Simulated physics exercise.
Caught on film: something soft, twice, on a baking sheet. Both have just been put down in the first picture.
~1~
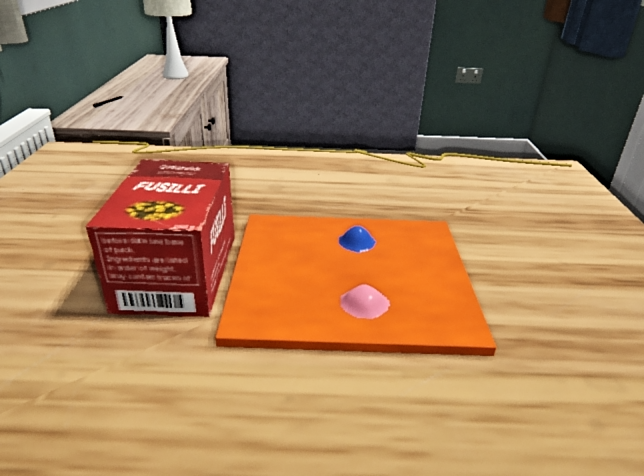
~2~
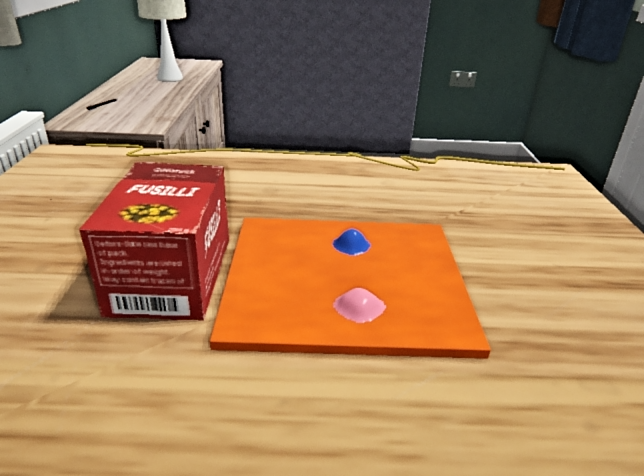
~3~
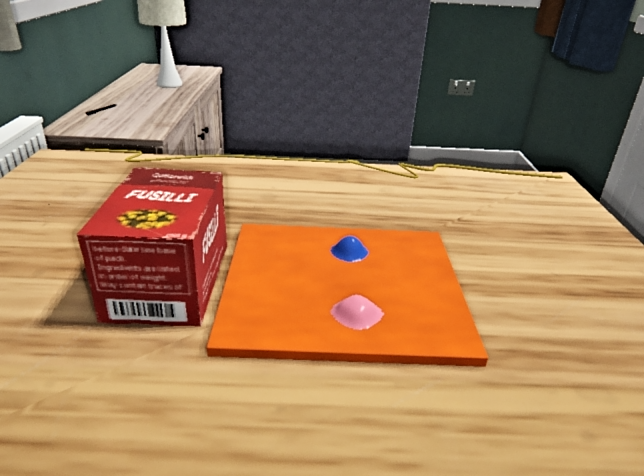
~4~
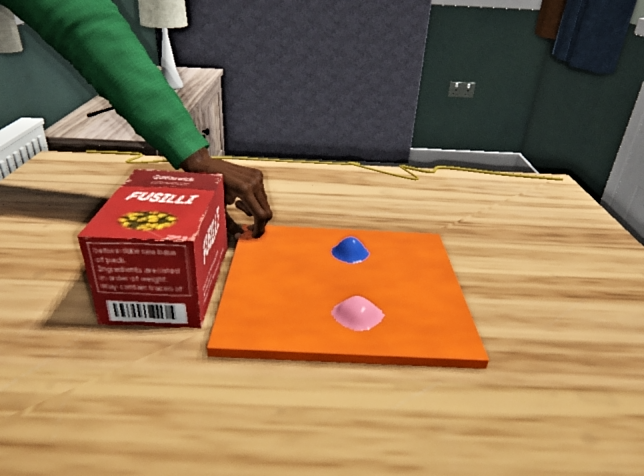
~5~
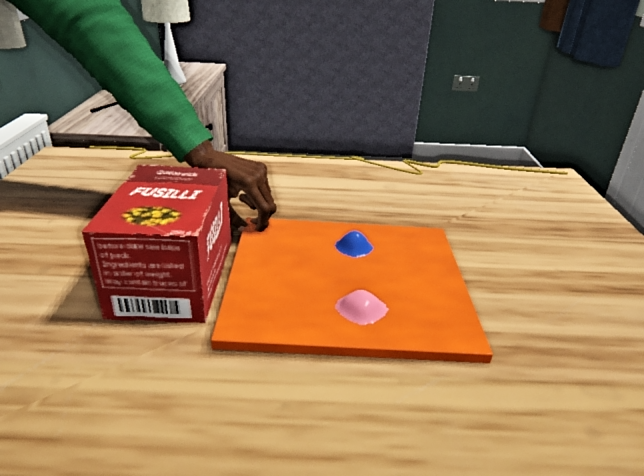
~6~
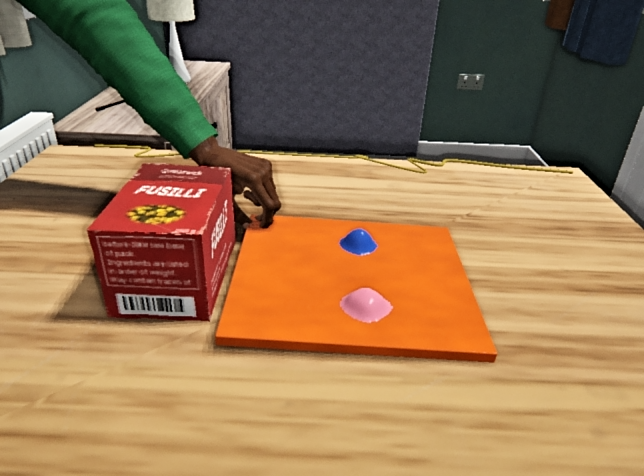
The footage shows a blue and a pink mound of paste on an orange baking sheet beside a red fusilli packet; a green-sleeved arm reaches in from the left, grips the sheet's far left corner and barely tilts it.
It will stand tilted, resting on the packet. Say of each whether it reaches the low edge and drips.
The pink paste stays on and the blue paste stays on.
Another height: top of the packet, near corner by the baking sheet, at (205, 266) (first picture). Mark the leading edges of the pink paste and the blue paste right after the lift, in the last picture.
In turn (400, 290) and (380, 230).
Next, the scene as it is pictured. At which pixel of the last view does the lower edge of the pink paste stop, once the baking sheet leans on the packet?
Near (407, 275).
Shortly, slope about 26°; the pink paste has not moved; the blue paste has not moved.
Then, the pink paste has not moved; the blue paste has not moved.
At the finish, slope about 26°; the pink paste has not moved; the blue paste has not moved.
